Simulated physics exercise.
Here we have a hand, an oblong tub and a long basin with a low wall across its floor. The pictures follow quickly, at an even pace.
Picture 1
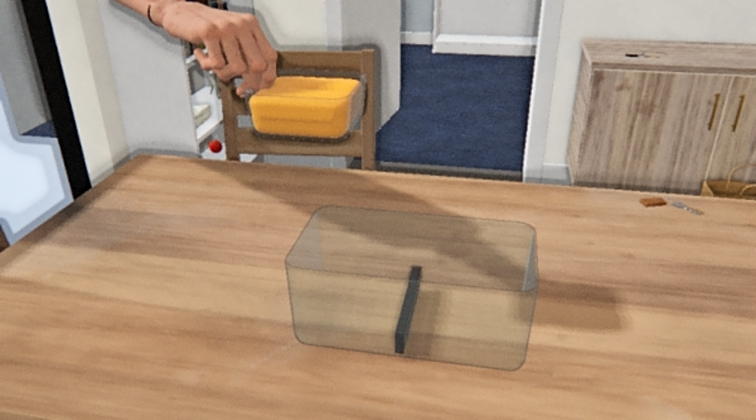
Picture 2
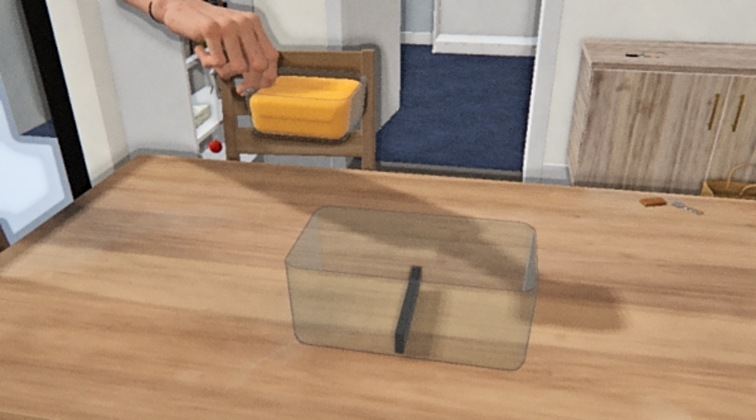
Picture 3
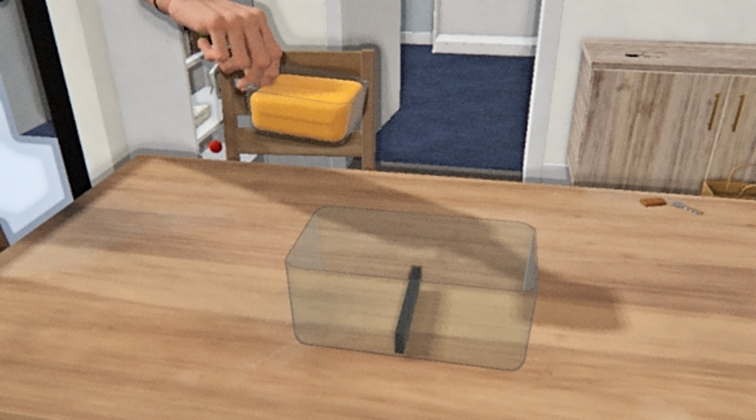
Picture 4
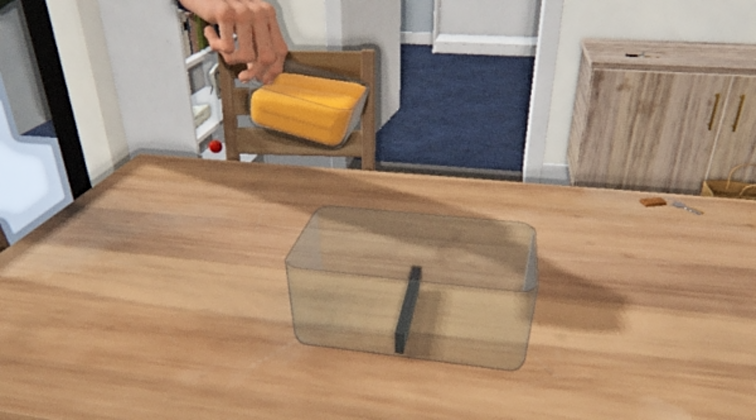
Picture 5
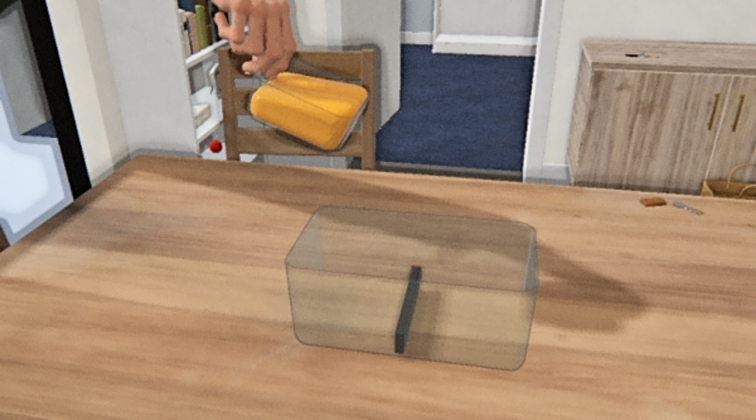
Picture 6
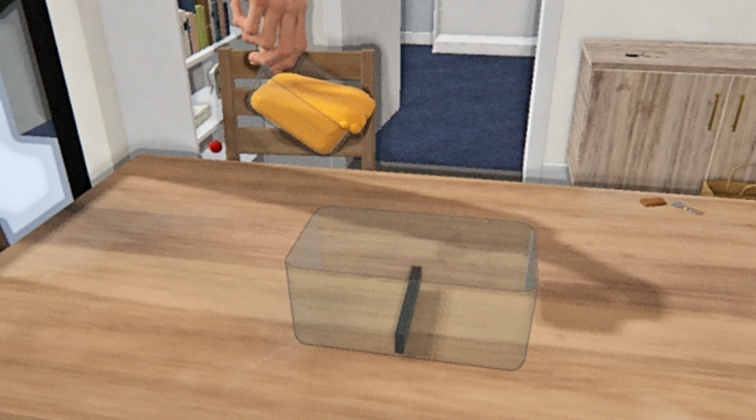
Hand tilting a clear oblong tub of orange juice rightward above a long, empty transparent basin, juice beginning to bulge over the rim.
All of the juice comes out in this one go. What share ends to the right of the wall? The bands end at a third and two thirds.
It comes to between a third and two thirds.
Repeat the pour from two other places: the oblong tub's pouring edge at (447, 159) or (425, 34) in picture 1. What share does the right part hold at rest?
The first gives 90 %, the second 75 %.
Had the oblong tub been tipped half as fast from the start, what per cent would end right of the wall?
It comes to 65 per cent or so.
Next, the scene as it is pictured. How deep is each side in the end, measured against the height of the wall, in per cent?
Left about 30, right about 40.
A moment on, the tilt is 93° and 11 per cent is still to pour, 7 is left of the wall and 22 right of it.
Next, the tilt is 98° and 2 per cent is still to pour, 30 is left of the wall and 62 right of it.
Then the tilt is 98° and 0 per cent is still to pour, 36 is left of the wall and 61 right of it.
Later the tilt is 98° and 0 per cent is still to pour, 38 is left of the wall and 60 right of it.
In the end 38 per cent lies left of the wall, 60 right of it and 2 outside.
